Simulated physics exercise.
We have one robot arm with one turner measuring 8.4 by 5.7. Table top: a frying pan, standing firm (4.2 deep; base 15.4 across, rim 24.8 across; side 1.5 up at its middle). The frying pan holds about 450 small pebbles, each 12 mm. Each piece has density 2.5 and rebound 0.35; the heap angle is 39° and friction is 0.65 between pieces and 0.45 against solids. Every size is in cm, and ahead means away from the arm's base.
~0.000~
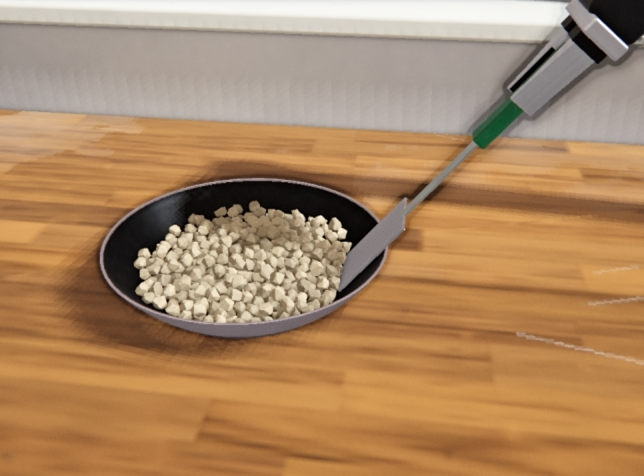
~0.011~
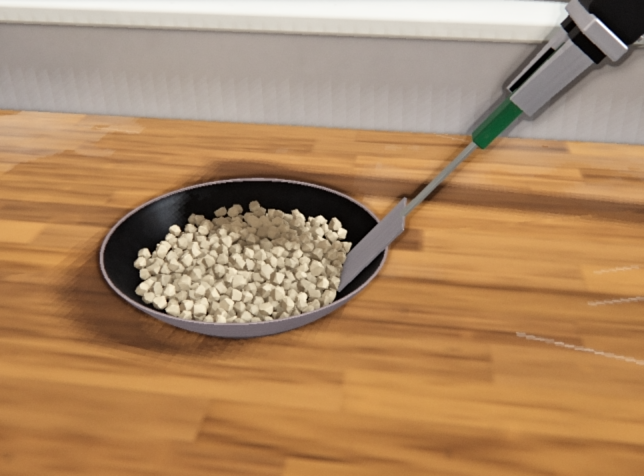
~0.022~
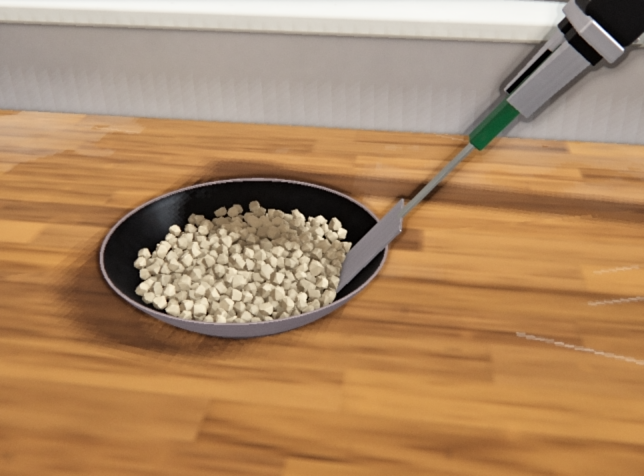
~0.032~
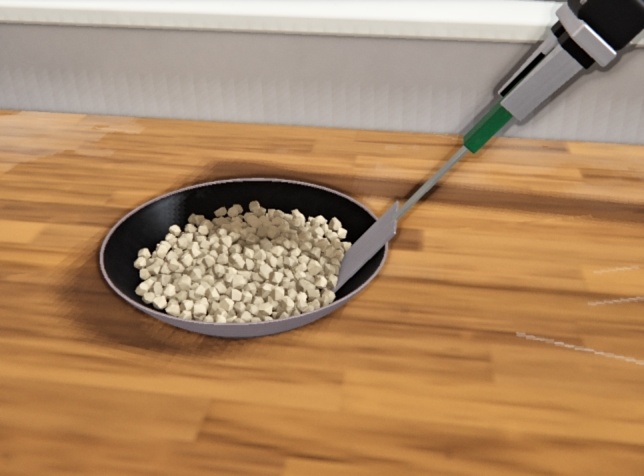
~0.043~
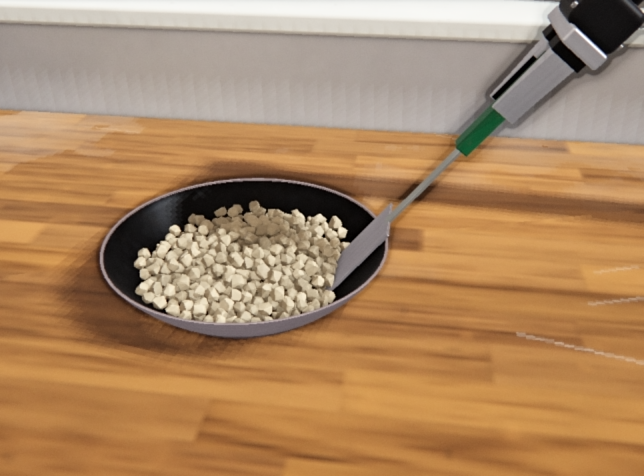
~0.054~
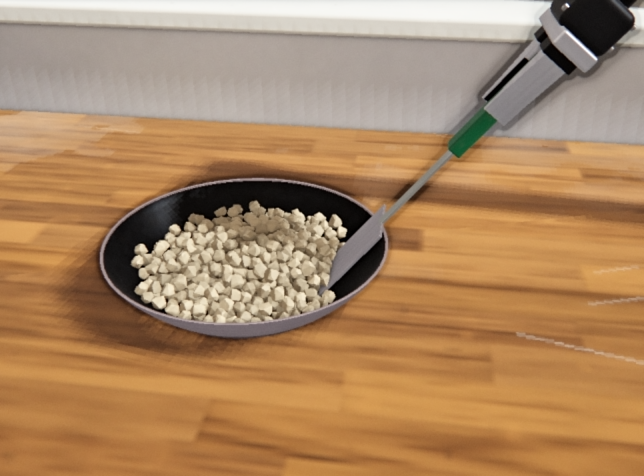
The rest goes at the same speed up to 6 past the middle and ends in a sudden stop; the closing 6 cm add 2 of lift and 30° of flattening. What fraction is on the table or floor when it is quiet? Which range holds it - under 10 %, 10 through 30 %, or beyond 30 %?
The range under 10 % holds it.
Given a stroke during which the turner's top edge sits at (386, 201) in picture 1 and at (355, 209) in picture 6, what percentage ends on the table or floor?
Around 10 per cent finishes on the table or floor.
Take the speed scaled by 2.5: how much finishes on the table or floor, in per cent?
15 %.
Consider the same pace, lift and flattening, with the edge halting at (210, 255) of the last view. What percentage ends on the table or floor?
Approximately 5 per cent, I reckon.
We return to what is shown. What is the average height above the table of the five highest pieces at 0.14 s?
Roughly 5 centimetres.
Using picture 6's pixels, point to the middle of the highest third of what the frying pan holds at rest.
It is centred around (160, 234).
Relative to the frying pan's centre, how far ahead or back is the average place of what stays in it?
3.5 cm ahead.
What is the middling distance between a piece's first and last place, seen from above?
The figure is about 4 cm.
By 0.14 s, sloping 52°, highest piece 5 above the table; 454 in the frying pan.
By 0.23 s, sloping 39°, highest piece 7 above the table; 445 in the frying pan, 9 on the blade or in flight.
By 0.48 s, sloping 22°, highest piece 6 above the table; 429 in the frying pan, 24 on the table or floor, 1 on the blade or in flight.
By 1.53 s, sloping 22°, highest piece 6 above the table; 428 in the frying pan, 26 on the table or floor.
Final count, 428 in the frying pan, 26 on the table or floor. That is 6 % on the table or floor.
